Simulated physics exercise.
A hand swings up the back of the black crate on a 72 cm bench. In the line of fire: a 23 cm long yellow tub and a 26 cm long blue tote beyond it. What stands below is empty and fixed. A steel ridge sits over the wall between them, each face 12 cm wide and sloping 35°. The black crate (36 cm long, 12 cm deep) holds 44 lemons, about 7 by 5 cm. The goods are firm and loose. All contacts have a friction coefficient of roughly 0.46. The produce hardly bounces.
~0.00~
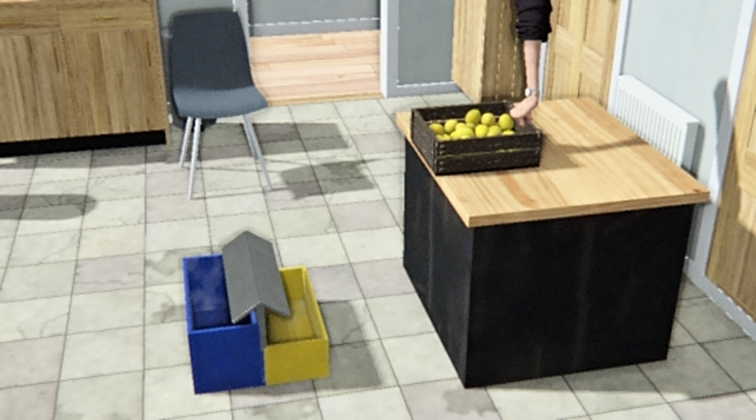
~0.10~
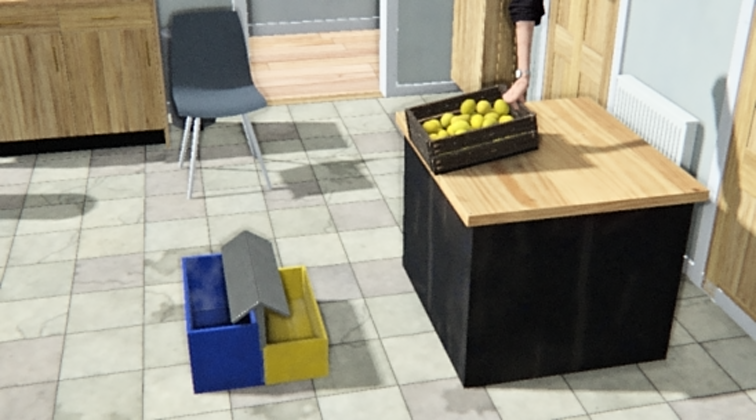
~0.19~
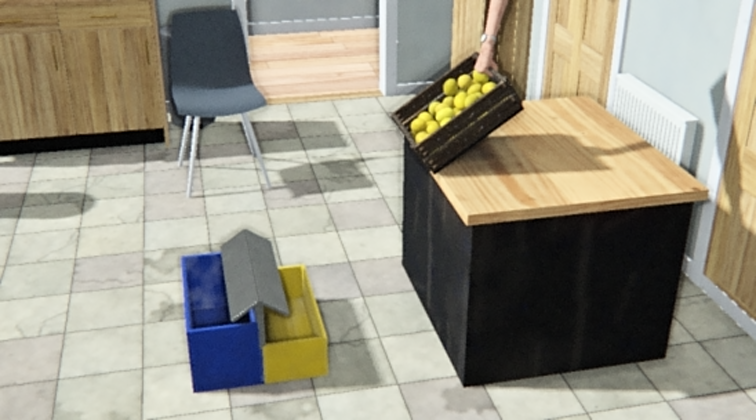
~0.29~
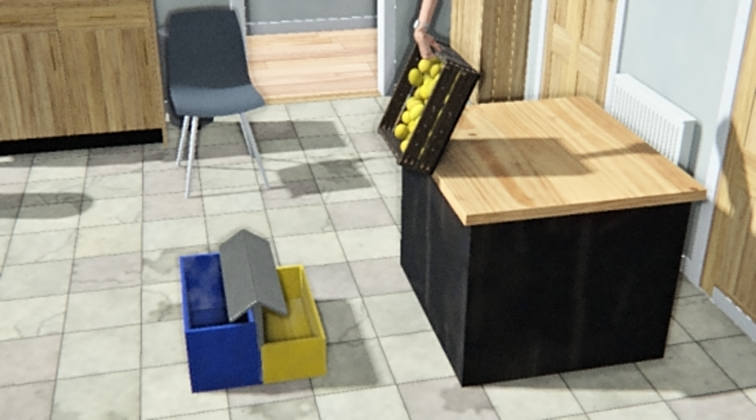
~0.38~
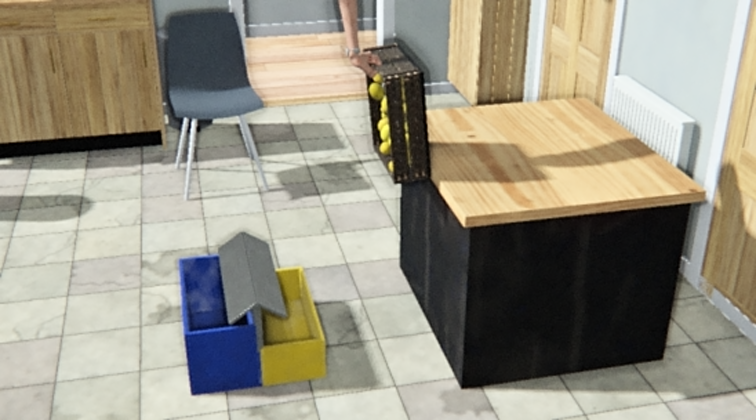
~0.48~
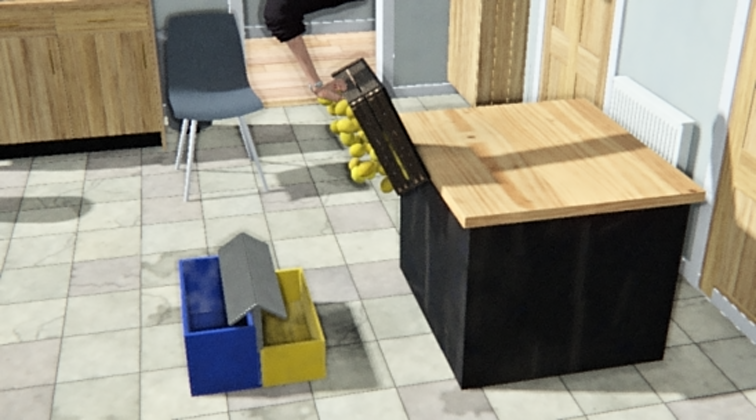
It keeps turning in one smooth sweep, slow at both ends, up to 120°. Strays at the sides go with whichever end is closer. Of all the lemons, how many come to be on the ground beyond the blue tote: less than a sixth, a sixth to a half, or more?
Ending on the ground beyond the blue tote: Fewer than one in six of them.
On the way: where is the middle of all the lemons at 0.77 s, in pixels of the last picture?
Near (296, 302).
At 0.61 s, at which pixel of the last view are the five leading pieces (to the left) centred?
Near (274, 190).
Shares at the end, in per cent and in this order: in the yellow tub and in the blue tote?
Roughly 30 and 15 per cent.
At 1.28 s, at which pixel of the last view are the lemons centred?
Around (312, 327).
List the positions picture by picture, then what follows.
In the first picture (we follow the rim corner now nearest the camera), black crate at (440, 141); yellow tub at (267, 346); tilt 0°; nothing out yet.
The second picture shows black crate at (433, 140); tilt 10°.
The third picture shows black crate at (417, 145); tilt 35°.
The fourth picture shows black crate at (400, 160); tilt 66°.
The fifth picture shows black crate at (394, 180); tilt 96°.
The sixth picture shows black crate at (396, 193); yellow tub at (264, 348); tilt 116°; 12 out, the lowest lemon at (359, 175).
After 0.61 s, tilt 120°; 4 still in the black crate and 40 in the air.
After 0.77 s, tilt 120°; 11 in the yellow tub, 5 in the blue tote, 5 on the ground short of the yellow tub and 23 in the air.
After 0.99 s, tilt 120°; 14 in the yellow tub, 6 in the blue tote, 19 on the ground short of the yellow tub, 1 on the ground beyond the blue tote and 4 in the air.
When it is over (at 1.28 s), 14 in the yellow tub, 7 in the blue tote, 22 on the ground short of the yellow tub and 1 on the ground beyond the blue tote. Asked share, 1 of 44, 2 per cent.
